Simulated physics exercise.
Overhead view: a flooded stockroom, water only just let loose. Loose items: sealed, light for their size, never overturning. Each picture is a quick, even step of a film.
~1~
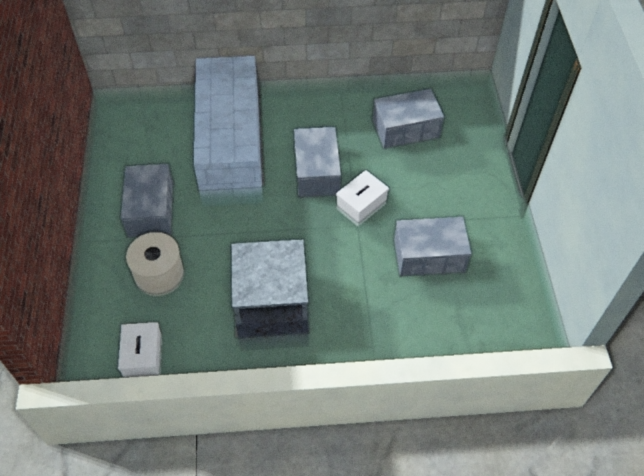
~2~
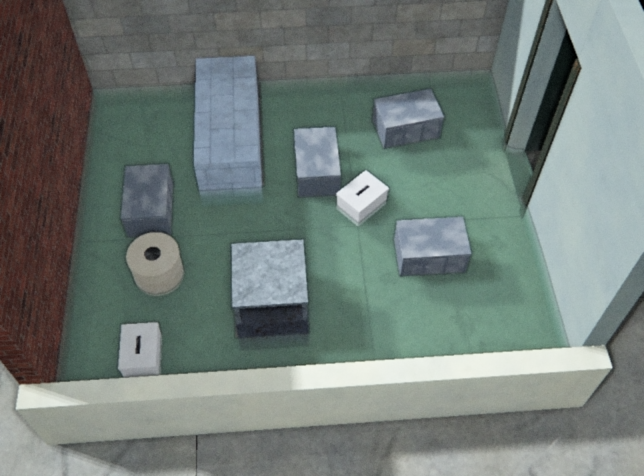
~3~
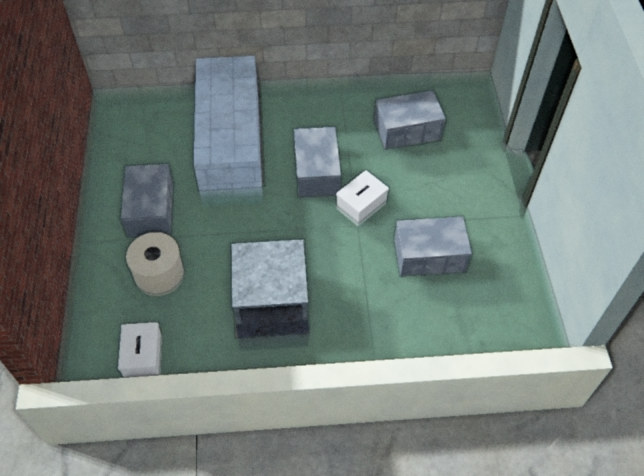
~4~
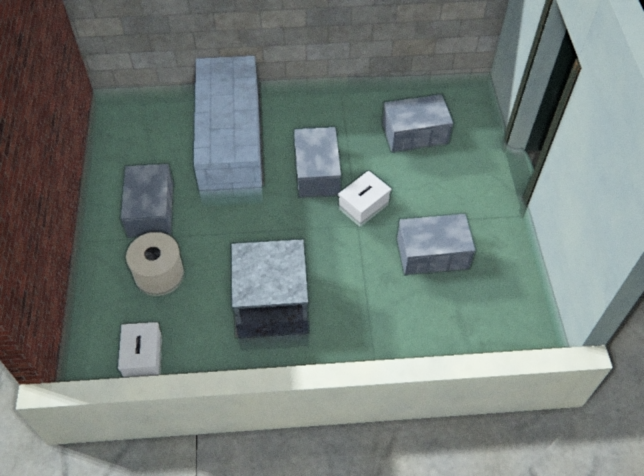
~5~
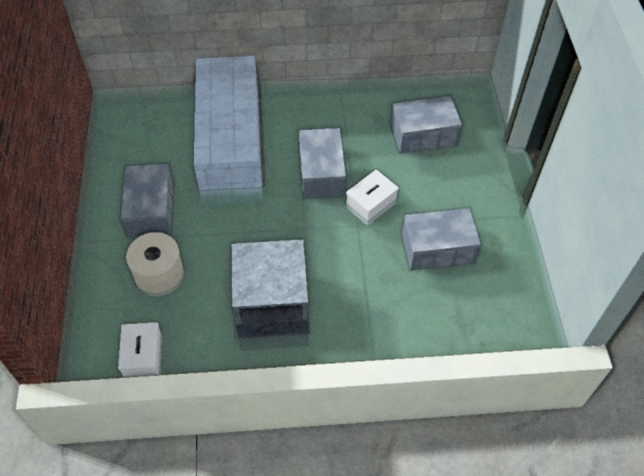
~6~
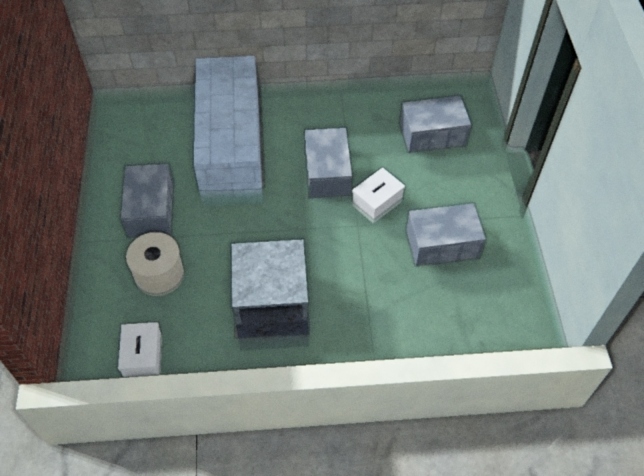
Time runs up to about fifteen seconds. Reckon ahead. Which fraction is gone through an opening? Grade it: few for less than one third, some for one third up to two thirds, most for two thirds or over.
Grade: Some.
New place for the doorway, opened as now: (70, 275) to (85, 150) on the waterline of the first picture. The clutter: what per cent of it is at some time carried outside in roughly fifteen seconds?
That comes to 70 per cent of the things.
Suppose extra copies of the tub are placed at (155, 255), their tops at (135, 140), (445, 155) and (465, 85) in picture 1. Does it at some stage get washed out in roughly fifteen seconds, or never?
Copy one never leaves, copy two leaves the room, copy three leaves the room.
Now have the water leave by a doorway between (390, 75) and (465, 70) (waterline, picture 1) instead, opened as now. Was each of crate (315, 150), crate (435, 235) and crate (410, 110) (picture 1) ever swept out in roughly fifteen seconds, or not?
Okay, one after another: Departs, then departs, then departs.
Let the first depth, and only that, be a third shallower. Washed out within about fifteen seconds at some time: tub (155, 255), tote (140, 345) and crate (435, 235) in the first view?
Outcomes, first to last: Kept back, kept back, departed.
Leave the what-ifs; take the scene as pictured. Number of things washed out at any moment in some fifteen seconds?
Result - 4.
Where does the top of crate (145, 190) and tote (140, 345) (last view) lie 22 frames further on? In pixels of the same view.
Estimate: (267, 201), then (201, 354).
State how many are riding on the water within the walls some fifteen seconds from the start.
So that is 3.
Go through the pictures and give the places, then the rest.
The first frame shows a crate at (409, 108), afloat; a crate at (434, 237) floats; 0 of 7 have shifted.
The second frame shows a crate at (409, 108) floats; a crate at (434, 237) floats; 0 of 7 have shifted.
The third frame shows a crate at (411, 109), afloat; a crate at (434, 237) floats; 0 of 7 have shifted.
The fourth frame shows a crate at (418, 113), afloat, close to its start; a crate at (437, 235) floats, close to its start; 2 of 7 have shifted.
The fifth frame shows a crate at (427, 114), afloat, close to its start; a crate at (442, 230), afloat, close to its start; 3 of 7 have shifted.
The sixth frame shows a crate at (437, 114), afloat, close to its start; a crate at (447, 225), afloat, close to its start; 4 of 7 have shifted.
A moment on, 0 of 7 are out; 7 afloat.
Next, 1 of 7 are out; 6 afloat.
Later, 3 of 7 are out; 4 afloat.
In the end, 4 of 7 are out; 3 afloat.
